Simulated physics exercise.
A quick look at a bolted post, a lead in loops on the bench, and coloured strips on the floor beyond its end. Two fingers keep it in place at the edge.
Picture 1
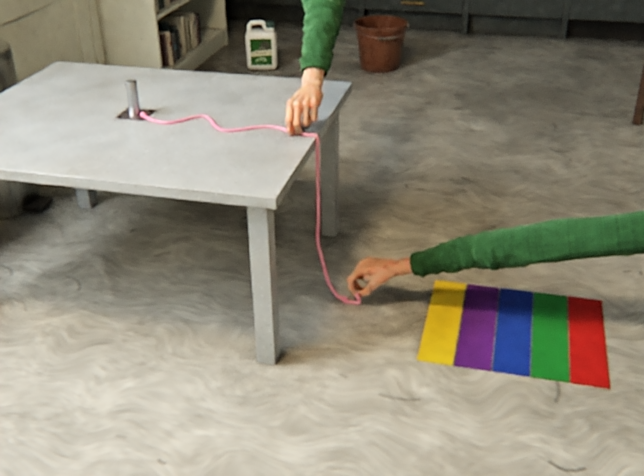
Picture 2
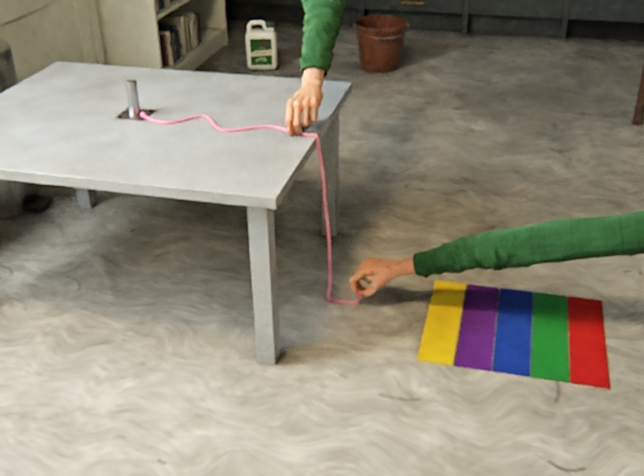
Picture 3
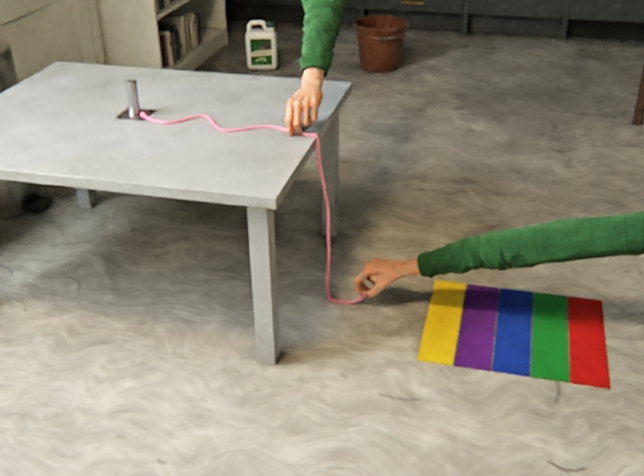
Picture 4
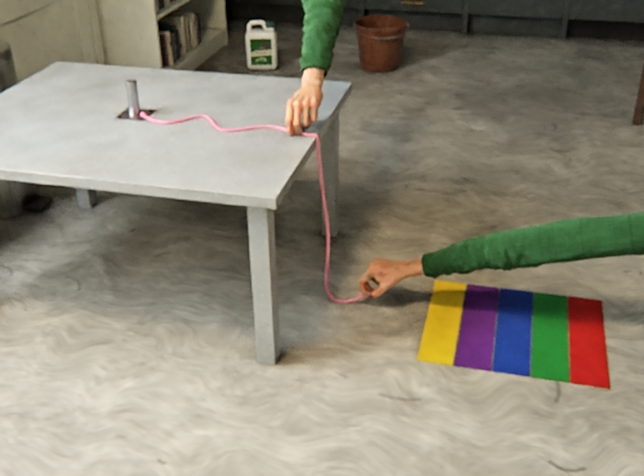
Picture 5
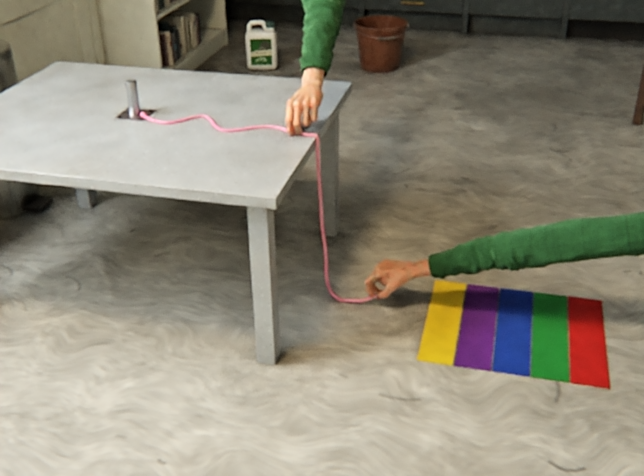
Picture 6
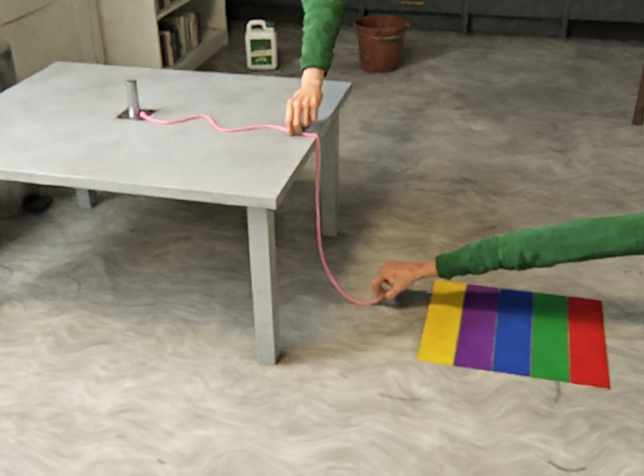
A hand slowly draws the pink cord's end slightly right while another pins it at the table edge.
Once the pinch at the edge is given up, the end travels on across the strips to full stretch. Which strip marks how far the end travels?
The blue strip.
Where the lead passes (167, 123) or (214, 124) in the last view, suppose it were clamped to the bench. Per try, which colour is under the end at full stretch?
Try one: Blue. Try two: Purple.
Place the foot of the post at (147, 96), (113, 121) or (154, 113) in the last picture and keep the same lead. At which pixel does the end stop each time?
About (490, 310), then (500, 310), then (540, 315).
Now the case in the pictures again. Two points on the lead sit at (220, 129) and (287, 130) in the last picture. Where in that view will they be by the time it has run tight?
First point (251, 127), second point (319, 140).
Soon after, end near (450, 305); over yellow.
Then, end near (493, 311); over purple.
At full stretch, end near (517, 314); over blue. Over blue.
